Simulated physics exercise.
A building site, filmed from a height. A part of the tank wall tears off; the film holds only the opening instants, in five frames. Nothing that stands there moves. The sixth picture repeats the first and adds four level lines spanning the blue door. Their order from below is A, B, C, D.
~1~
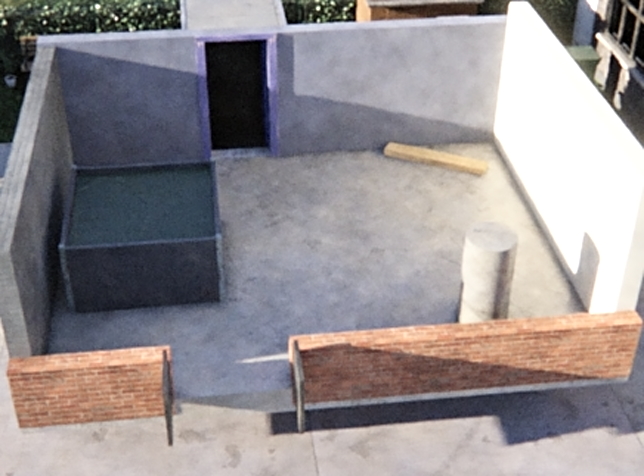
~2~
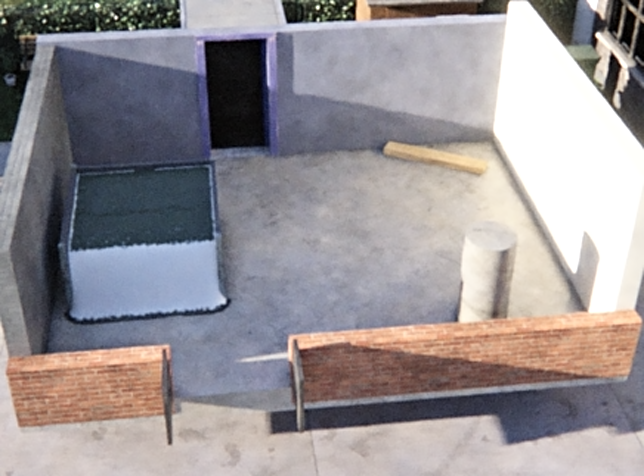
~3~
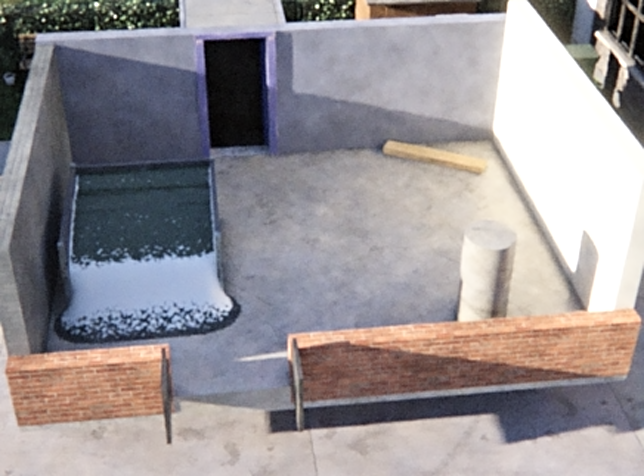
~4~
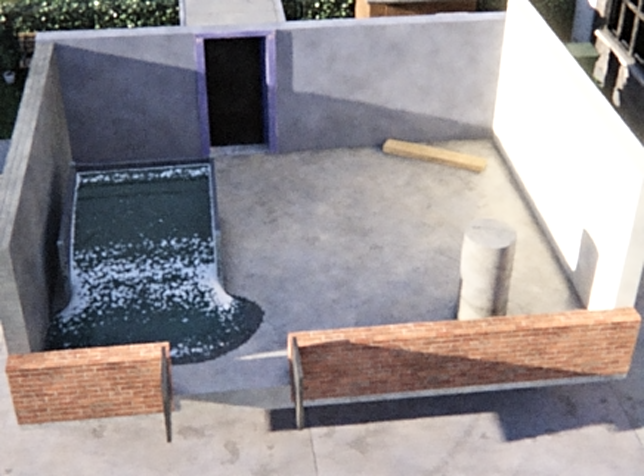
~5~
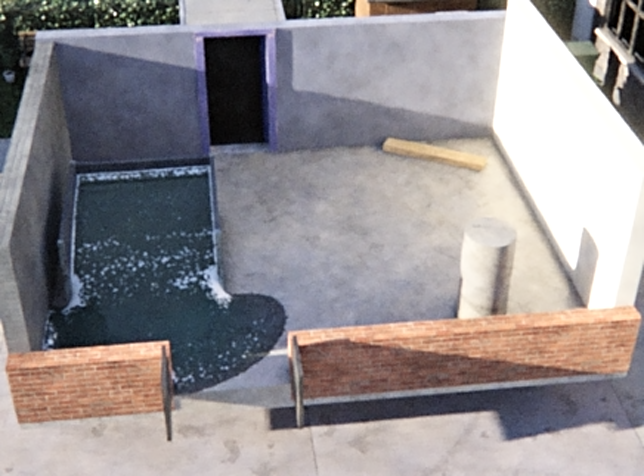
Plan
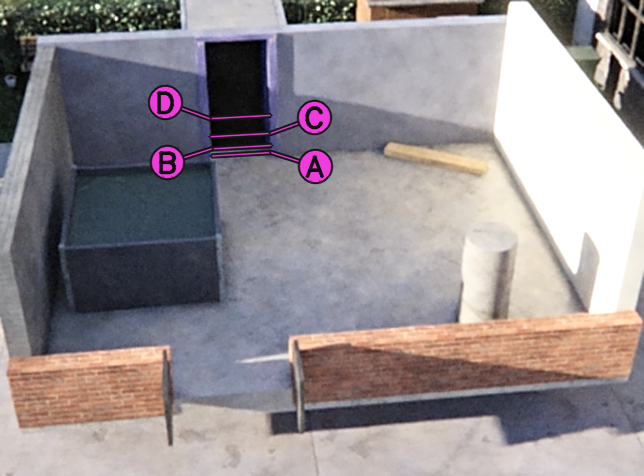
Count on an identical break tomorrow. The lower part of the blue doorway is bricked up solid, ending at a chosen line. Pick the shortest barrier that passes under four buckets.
Mark A.
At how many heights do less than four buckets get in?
All of the four.
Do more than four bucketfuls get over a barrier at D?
No, that is safe.
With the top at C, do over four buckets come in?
No.
In magenta, A at (241, 154); B at (241, 147); C at (240, 135); D at (240, 117); from the bottom up A, B, C, D.
If A is chosen, nothing gets over.
If B is chosen, nothing gets over.
If C is chosen, nothing gets over.
If D is chosen, nothing gets over.
